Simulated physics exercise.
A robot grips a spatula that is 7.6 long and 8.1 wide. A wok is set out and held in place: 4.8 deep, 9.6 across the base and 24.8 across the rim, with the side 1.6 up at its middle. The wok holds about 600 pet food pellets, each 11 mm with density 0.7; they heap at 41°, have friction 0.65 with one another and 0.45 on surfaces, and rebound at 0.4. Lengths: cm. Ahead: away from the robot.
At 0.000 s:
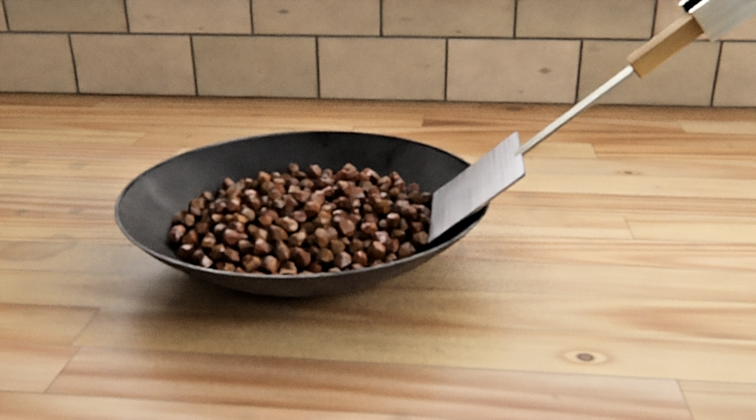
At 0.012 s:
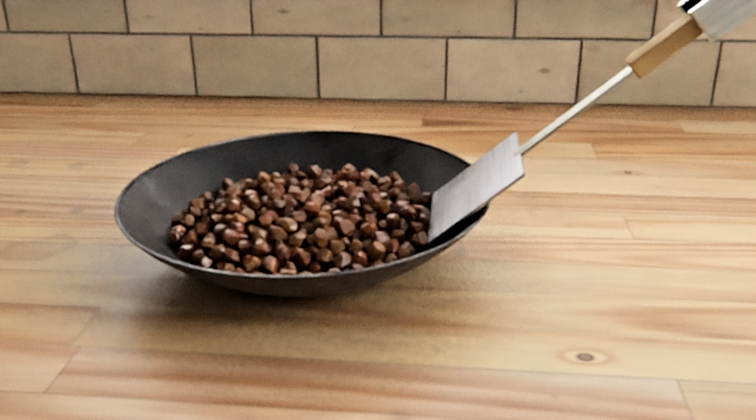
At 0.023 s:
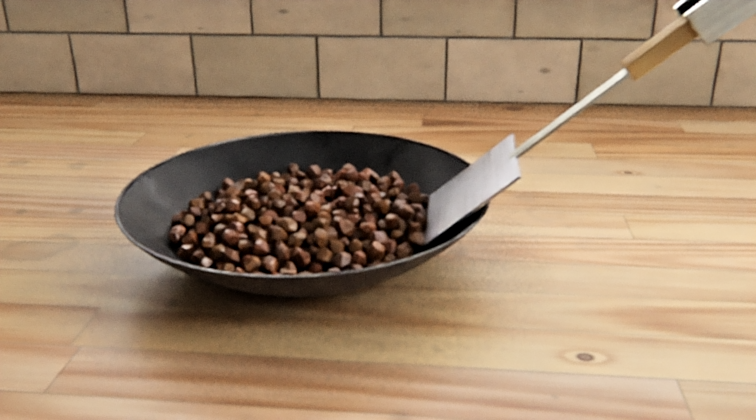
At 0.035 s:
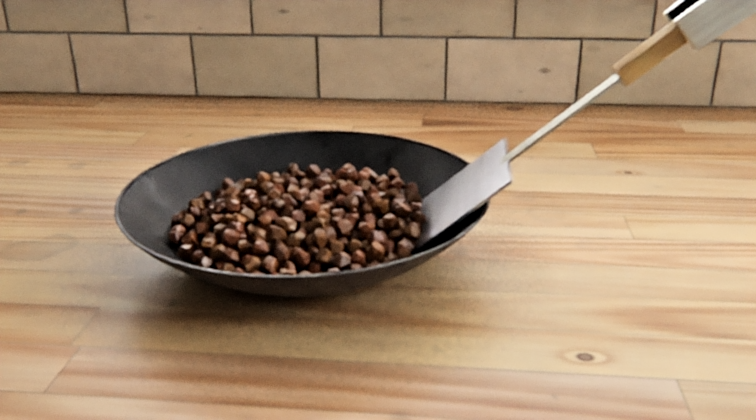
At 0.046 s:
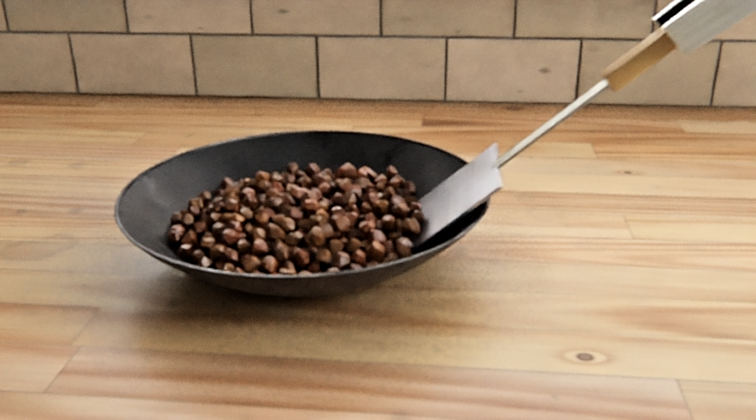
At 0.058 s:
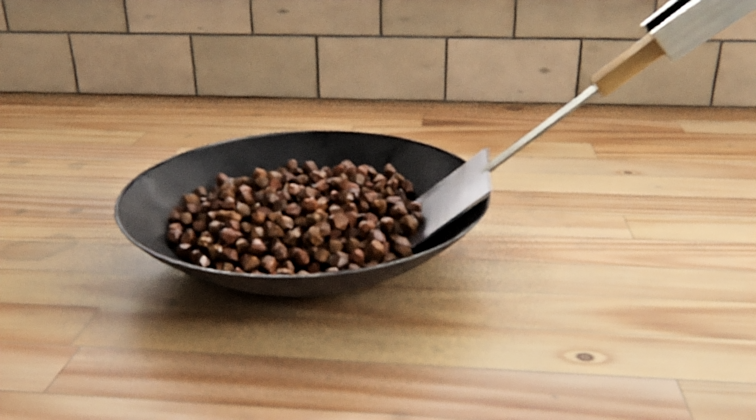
The footage shows a dark wok of small brown pellets on a wooden counter as a spatula held by a partly visible robot arm moves slightly left and down inside the right rim, nudging the heap a little leftward.
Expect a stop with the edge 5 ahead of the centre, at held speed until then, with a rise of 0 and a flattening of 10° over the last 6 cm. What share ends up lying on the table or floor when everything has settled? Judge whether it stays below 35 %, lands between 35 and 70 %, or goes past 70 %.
It stays below 35 %.
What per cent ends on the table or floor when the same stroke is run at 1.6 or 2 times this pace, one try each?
Estimates, in order: 25 % and 25 %.
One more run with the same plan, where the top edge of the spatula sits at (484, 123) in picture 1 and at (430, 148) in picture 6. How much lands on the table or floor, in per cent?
Roughly 30 percent ends up there.
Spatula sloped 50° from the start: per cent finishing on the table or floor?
Some 25 in a hundred.
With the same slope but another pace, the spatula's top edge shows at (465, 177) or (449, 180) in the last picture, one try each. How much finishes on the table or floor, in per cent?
Respectively, around 25 and 25 per cent.
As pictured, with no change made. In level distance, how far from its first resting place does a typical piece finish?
Somewhere near 9 centimetres, I reckon.
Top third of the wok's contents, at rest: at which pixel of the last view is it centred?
(183, 181).
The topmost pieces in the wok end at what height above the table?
Roughly 7.5 centimetres.
By 0.14 s, sloping 41°, highest piece 6 above the table; 598 in the wok.
By 0.22 s, sloping 36°, highest piece 8 above the table; 571 in the wok, 27 on the blade or in flight.
By 0.46 s, sloping 31°, highest piece 7 above the table; 456 in the wok, 141 on the table or floor, 1 on the blade or in flight.
By 1.51 s, sloping 31°, highest piece 7 above the table; 456 in the wok, 142 on the table or floor.
Final count, 456 in the wok, 142 on the table or floor. That is 24 % on the table or floor.
